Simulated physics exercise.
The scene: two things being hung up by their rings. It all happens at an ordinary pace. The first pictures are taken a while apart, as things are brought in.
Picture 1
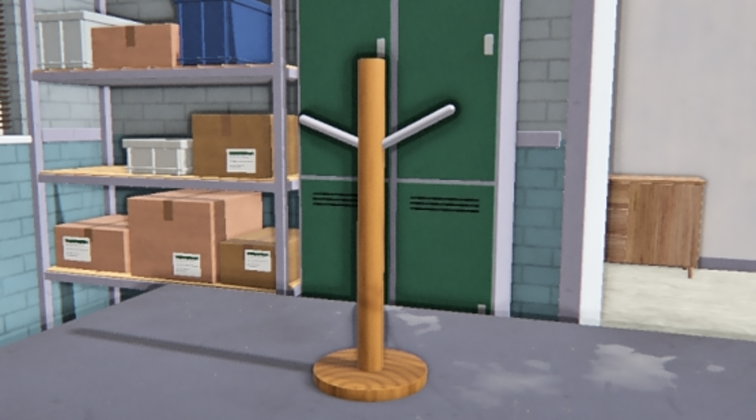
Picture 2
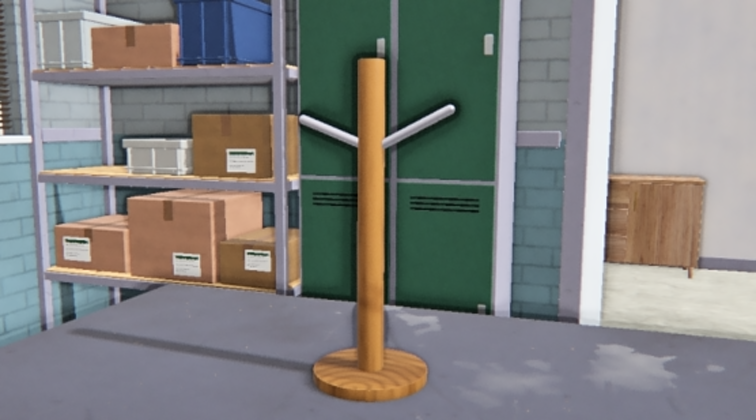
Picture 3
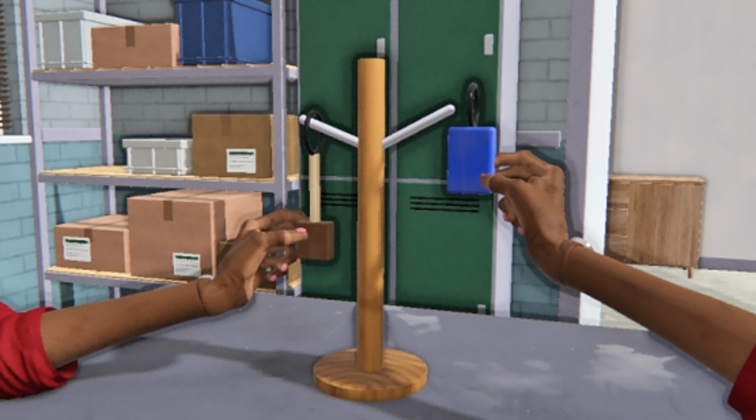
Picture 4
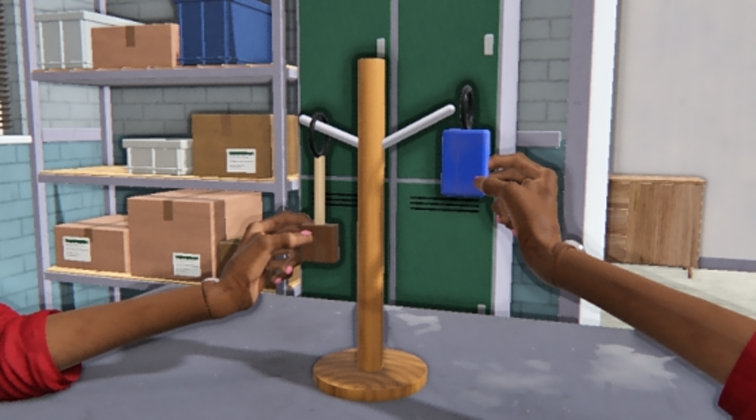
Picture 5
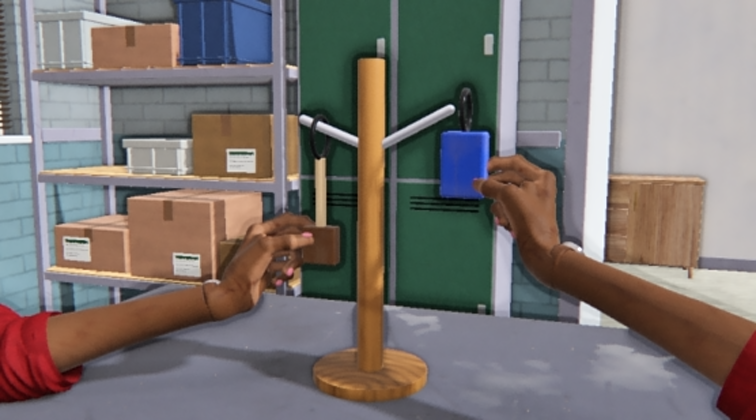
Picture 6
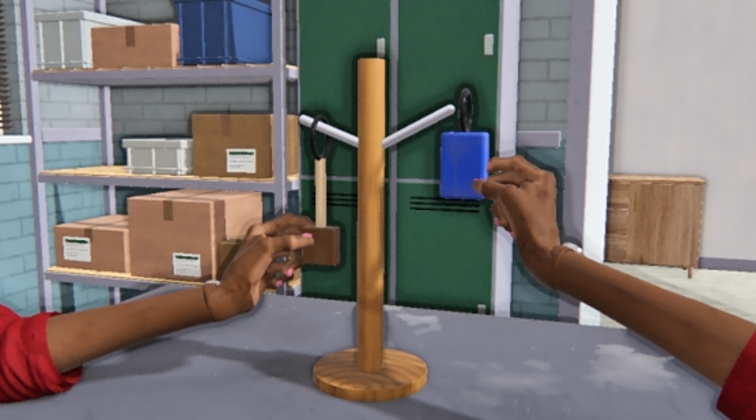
Two hands bring a brown brush and a blue pouch to the peg stand's arms.
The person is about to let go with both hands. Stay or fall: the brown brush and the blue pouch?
As it turns out, the brown brush remains hooked, the blue pouch drops to the table.
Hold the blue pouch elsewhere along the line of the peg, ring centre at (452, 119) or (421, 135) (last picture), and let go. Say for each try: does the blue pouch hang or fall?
Try by try, it falls off; stays up.
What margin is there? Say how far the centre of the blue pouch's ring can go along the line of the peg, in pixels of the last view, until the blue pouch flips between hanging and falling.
Some 16 pixels, left.
Then, 0.18 s after the last picture, brown brush tipped 6° from how it was near (327, 196); blue pouch falling near (464, 217).
At rest, the brown brush stays on its peg, near (344, 204); the blue pouch falls off, near (461, 340).
